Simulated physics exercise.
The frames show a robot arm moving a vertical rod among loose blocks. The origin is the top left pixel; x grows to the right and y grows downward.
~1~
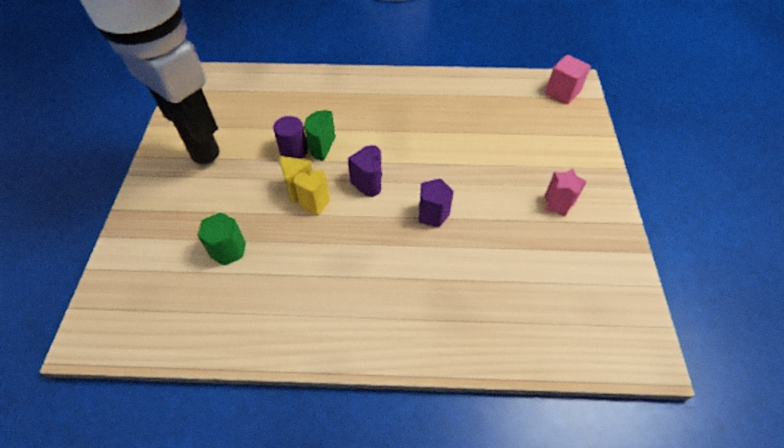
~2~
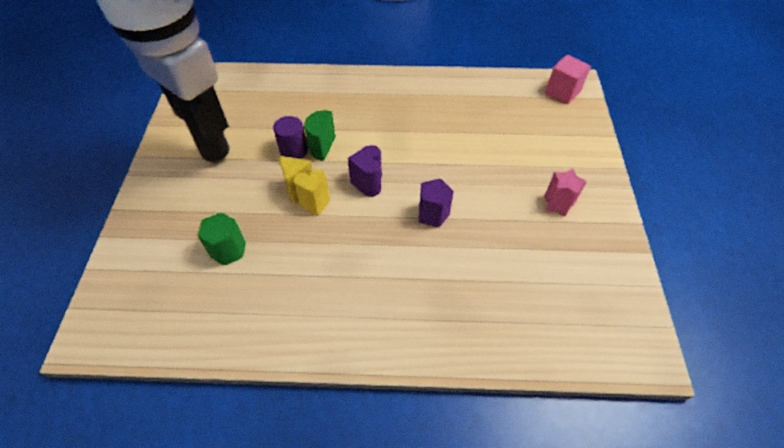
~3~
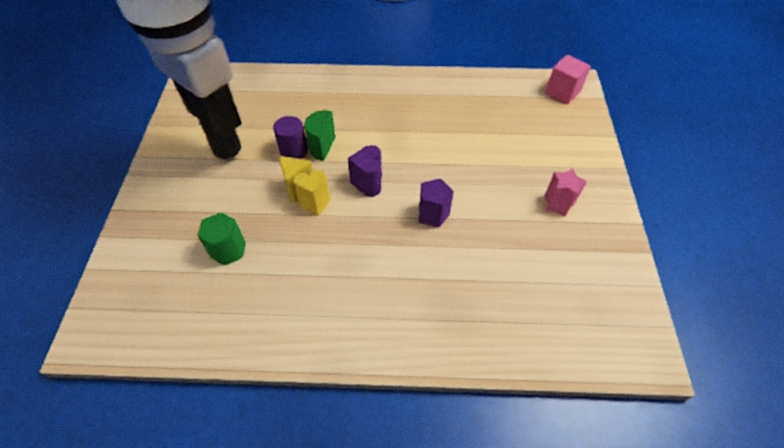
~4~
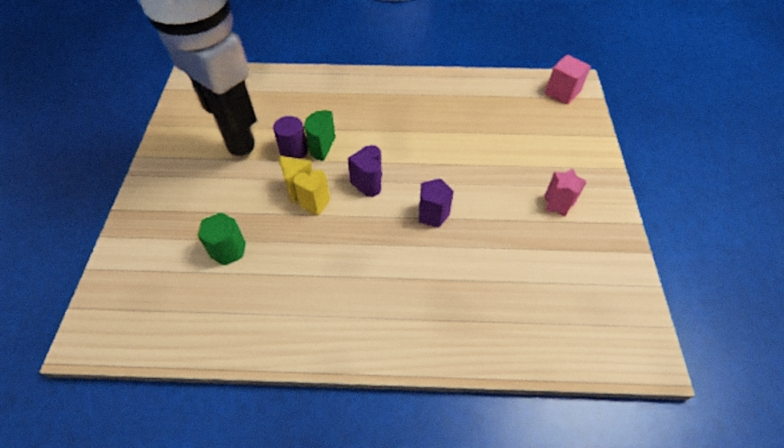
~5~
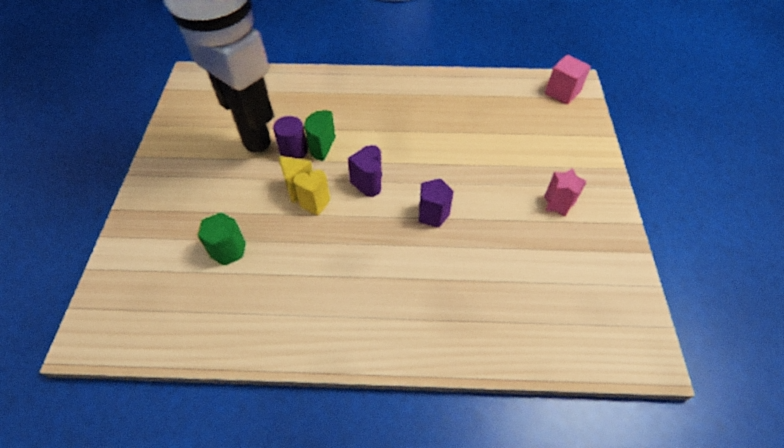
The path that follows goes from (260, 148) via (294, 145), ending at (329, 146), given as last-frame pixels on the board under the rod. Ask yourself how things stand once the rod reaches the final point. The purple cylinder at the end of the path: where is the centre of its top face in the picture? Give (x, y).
The spot you're after is about (337, 140) in the image.
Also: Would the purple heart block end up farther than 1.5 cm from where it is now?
In short: No.
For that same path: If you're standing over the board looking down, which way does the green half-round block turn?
In a top view, it turns counterclockwise.
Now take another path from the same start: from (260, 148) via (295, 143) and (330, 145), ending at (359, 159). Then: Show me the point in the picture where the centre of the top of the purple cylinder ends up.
Its top middle will sit at (348, 156).
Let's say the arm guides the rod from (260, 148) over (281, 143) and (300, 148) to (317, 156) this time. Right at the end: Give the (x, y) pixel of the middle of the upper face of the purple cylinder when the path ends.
Located at (337, 143).
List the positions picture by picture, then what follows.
The first frame shows lower end of the rod at (206, 154), tops of blocks, purple cylinder at (288, 125), yellow three-sided block at (292, 165), green half-round block at (317, 121), purple heart block at (367, 158).
The second frame shows rod at (216, 152), blocks as before.
The third frame shows rod at (228, 150), blocks as before.
The fourth frame shows rod at (242, 147), blocks as before.
The fifth frame shows rod at (258, 143), purple cylinder at (288, 125), yellow three-sided block at (292, 165), green half-round block at (317, 121), purple heart block at (367, 158).
On the path given first. Halfway along, rod at (294, 139); purple cylinder at (314, 129); green half-round block at (341, 121), turned 65° anticlockwise.
At the end, rod at (328, 141); purple cylinder at (337, 140); yellow three-sided block not moved; green half-round block at (356, 121), turned 80° anticlockwise; purple heart block not moved.
